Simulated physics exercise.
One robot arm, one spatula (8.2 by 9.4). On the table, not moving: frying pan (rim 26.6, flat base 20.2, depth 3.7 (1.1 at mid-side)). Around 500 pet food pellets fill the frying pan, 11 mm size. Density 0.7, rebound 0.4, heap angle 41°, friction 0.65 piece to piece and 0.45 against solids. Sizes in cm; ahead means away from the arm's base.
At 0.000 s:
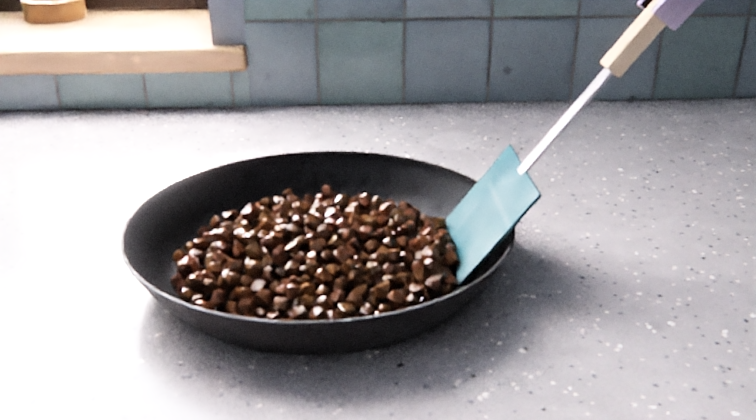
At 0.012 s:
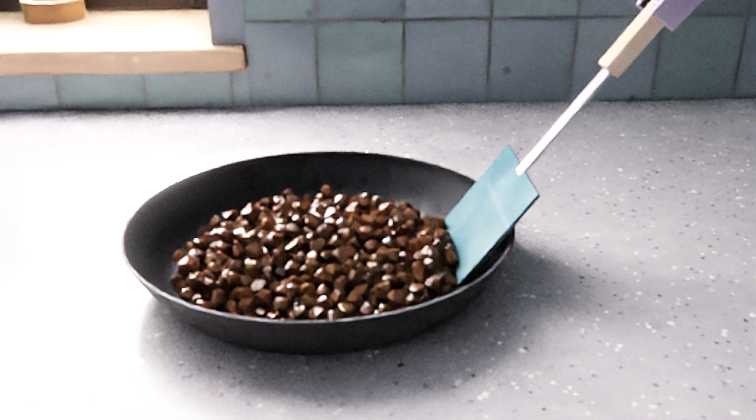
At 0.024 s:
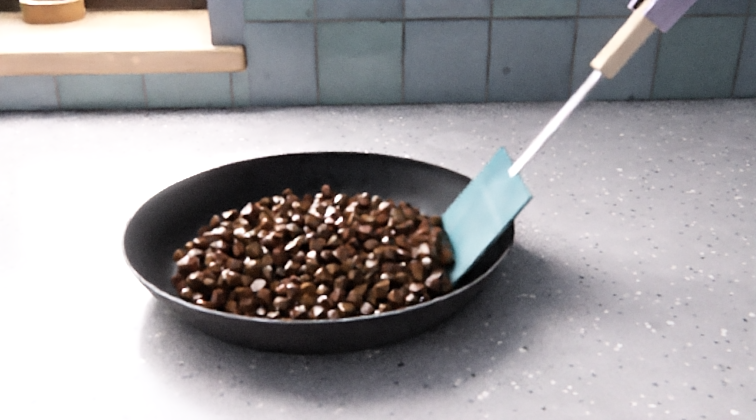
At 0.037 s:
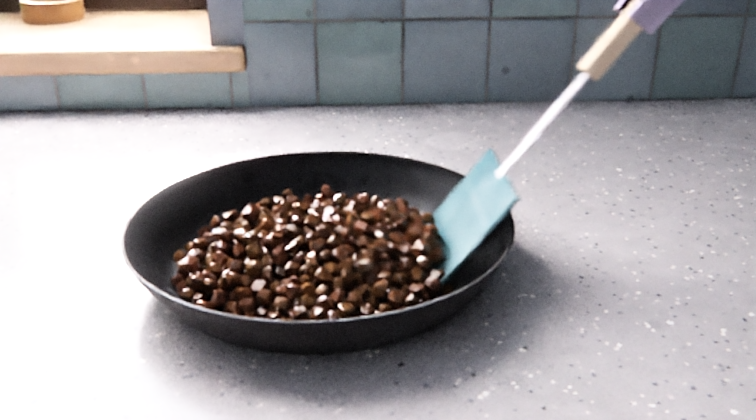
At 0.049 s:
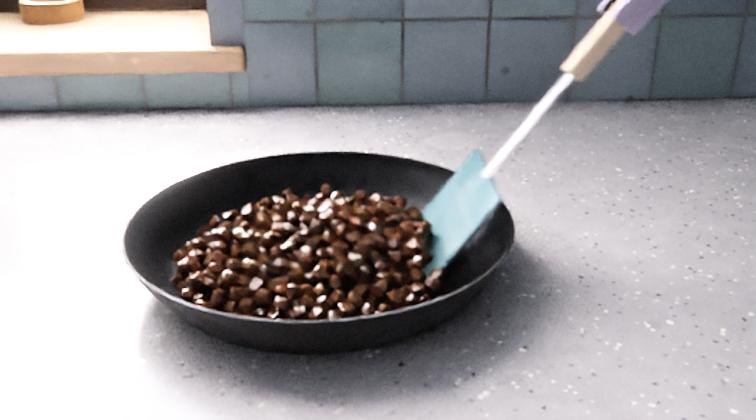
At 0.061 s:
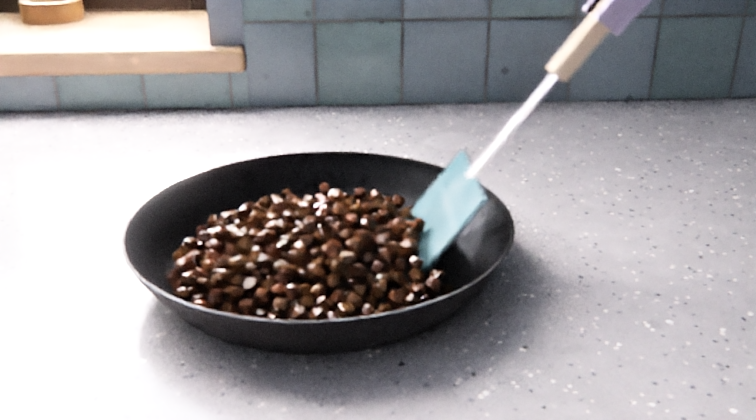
The clip shows a dark frying pan filled with small brown pellets on a speckled grey counter, while a light blue spatula at its right side moves steadily left, pushing into the pellets and shifting those along the pile's right edge.
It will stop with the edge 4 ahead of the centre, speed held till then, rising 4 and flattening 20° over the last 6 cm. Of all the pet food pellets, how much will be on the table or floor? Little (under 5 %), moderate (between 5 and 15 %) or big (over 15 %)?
Share on the table or floor: Little (under 5 %).
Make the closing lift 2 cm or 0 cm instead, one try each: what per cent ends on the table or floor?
About 0 and 0 per cent.
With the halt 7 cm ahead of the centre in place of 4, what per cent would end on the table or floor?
Then about 10 per cent.
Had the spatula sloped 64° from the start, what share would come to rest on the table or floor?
In that case some 5 per cent.
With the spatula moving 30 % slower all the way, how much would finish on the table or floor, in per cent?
In that case some 0 per cent.
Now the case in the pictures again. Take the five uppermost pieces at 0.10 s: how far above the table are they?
About 4 cm.
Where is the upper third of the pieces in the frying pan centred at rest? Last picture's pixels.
Near (200, 233).
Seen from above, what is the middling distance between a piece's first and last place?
Roughly 4 cm.
After 0.10 s, sloping 52°, highest piece 4 above the table; 496 in the frying pan.
After 0.14 s, sloping 44°, highest piece 5 above the table; 496 in the frying pan.
After 0.36 s, sloping 33°, highest piece 5 above the table; 485 in the frying pan, 7 on the table or floor, 4 on the blade or in flight.
After 1.41 s, sloping 33°, highest piece 5 above the table; 483 in the frying pan, 13 on the table or floor.
At rest, 483 in the frying pan, 13 on the table or floor. That is 3 % on the table or floor.
